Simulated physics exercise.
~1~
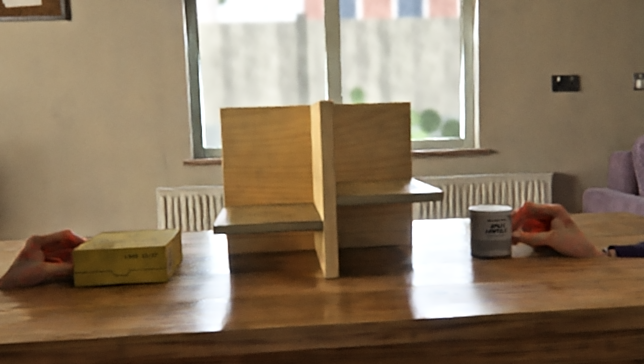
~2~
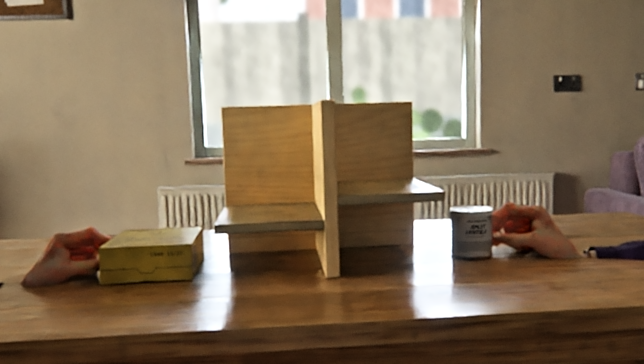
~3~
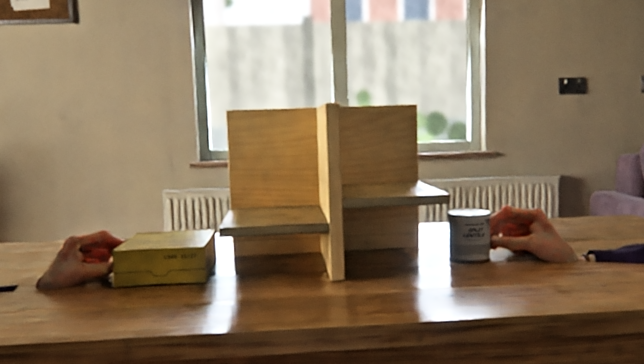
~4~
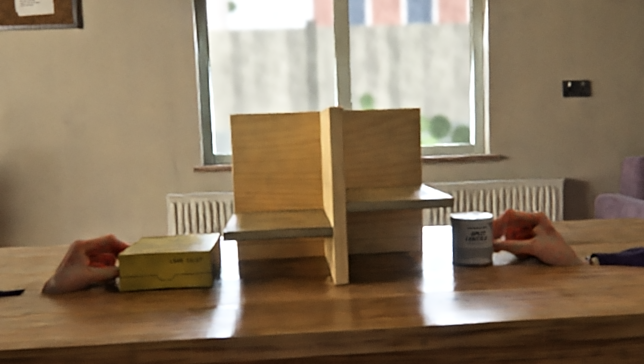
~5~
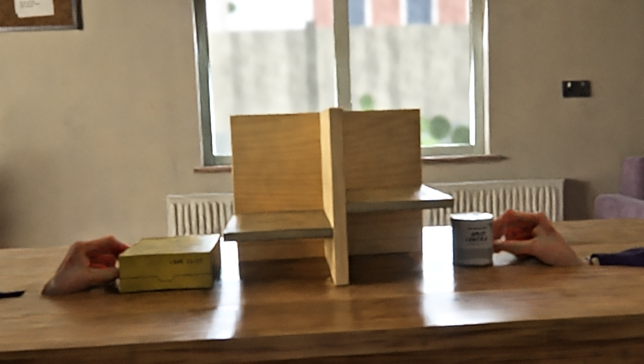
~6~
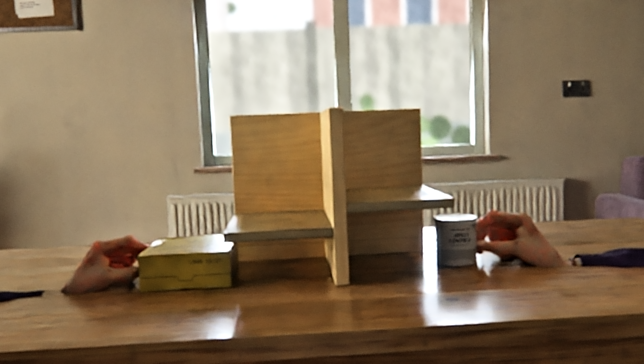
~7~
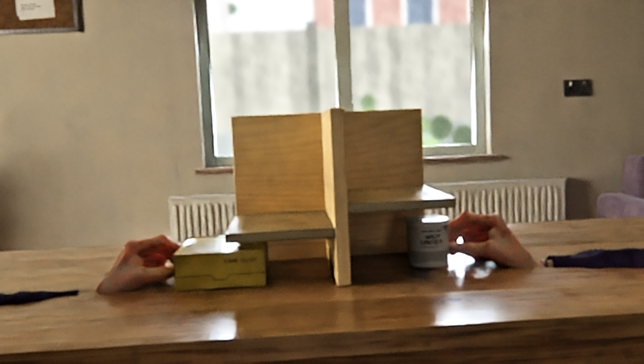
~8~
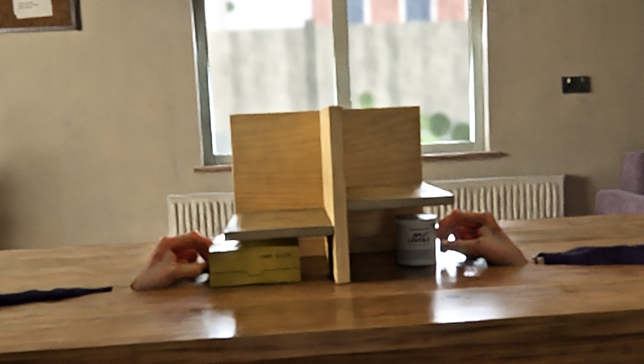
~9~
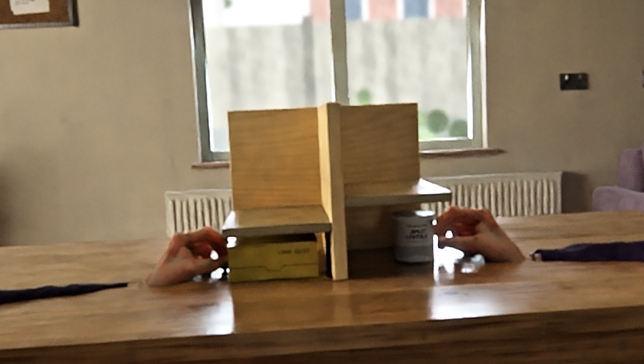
Two hands rest on a glossy wooden table, seen from the front by a slightly swaying camera, with a window and radiator behind. The left hand holds a yellow packet lying on its side, the right a small white tin, and between them stands a low wooden rack with a shelf on either side of an upright divider. The hands nudge both things inward, pause briefly, then push them up to the openings. The packet slides under the left shelf as the tin passes under the right one. Both end up beneath the shelves, clear of them, with the hands still close by.
